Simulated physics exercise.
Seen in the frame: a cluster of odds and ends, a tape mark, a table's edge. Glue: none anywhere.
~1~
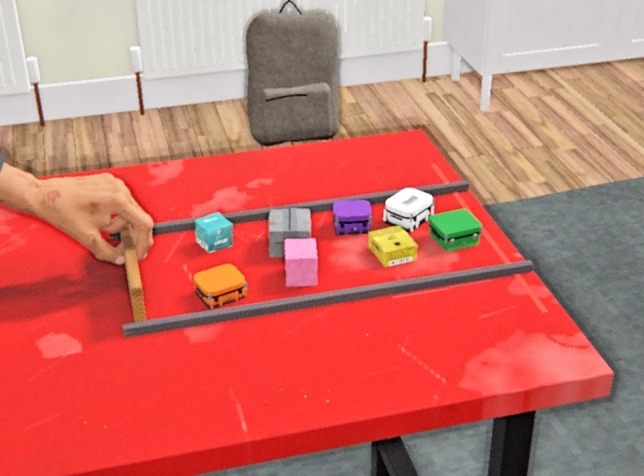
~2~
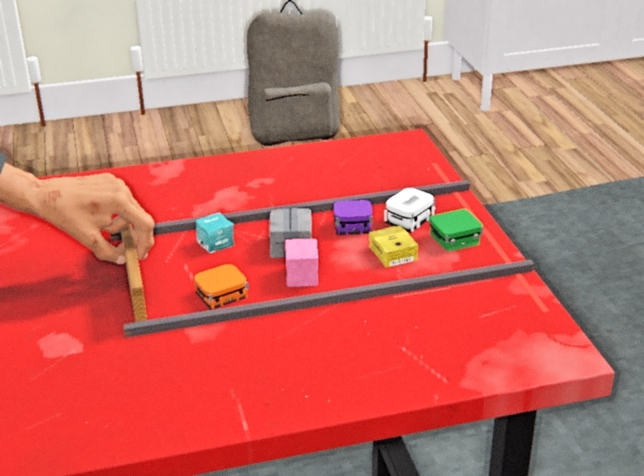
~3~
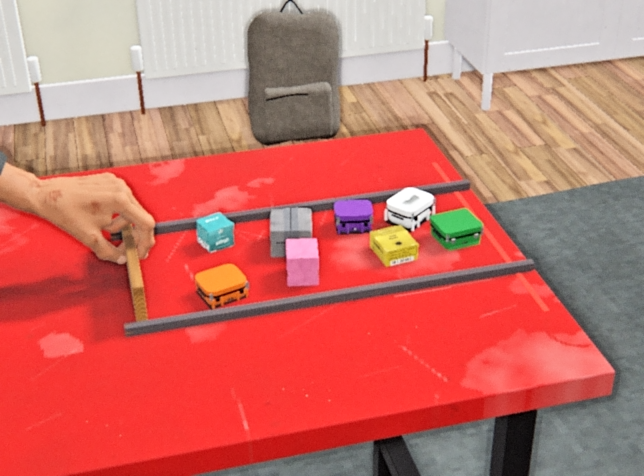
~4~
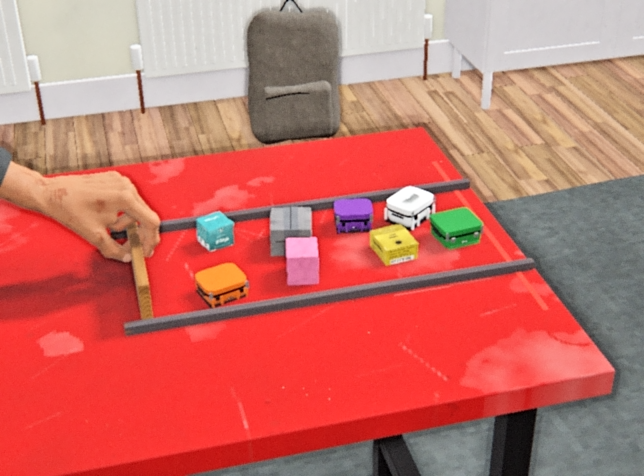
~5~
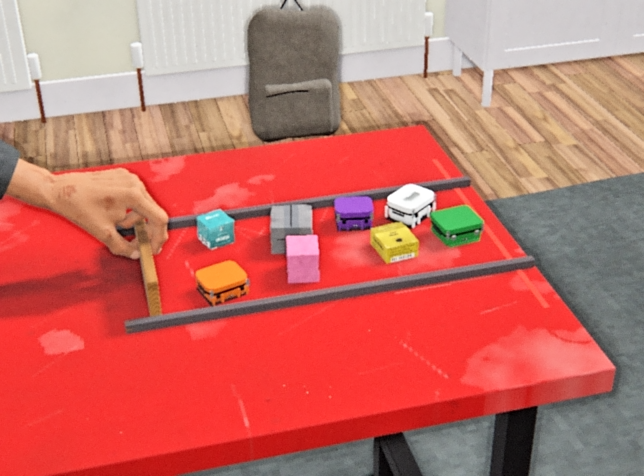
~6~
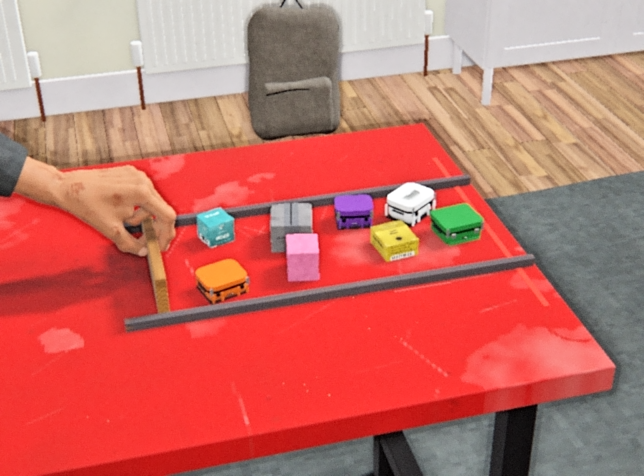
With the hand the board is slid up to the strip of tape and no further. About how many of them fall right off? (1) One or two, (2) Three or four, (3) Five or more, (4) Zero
3.
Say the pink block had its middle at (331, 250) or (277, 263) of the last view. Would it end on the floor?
Result by position: It leaves the top / leaves the top.
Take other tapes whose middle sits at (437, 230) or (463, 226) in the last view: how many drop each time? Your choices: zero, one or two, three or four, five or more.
The falls would be three or four; five or over.
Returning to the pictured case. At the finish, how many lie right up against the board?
So the total is 2.
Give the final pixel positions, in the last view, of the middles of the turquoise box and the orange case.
Listed as asked: First (478, 187), and then (522, 238).
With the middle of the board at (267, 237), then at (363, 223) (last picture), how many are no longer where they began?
4 and 8.
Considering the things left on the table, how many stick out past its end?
I count 2 overhanging.
Soon after, none off yet; green case at rest near (456, 225); white case at rest near (410, 205); yellow box at rest near (394, 240).
After that, none off yet; green case displaced a little near (473, 221); white case displaced about its own width near (433, 198); yellow box displaced about its own width near (441, 232).
And then, one off so far; green case on its way down near (520, 456); white case tilting well over near (500, 206); yellow box tilting a little near (515, 217).
In the end, the number that fall off is five or more; gone, pink block, grey box, purple case, yellow box, white case and green case.
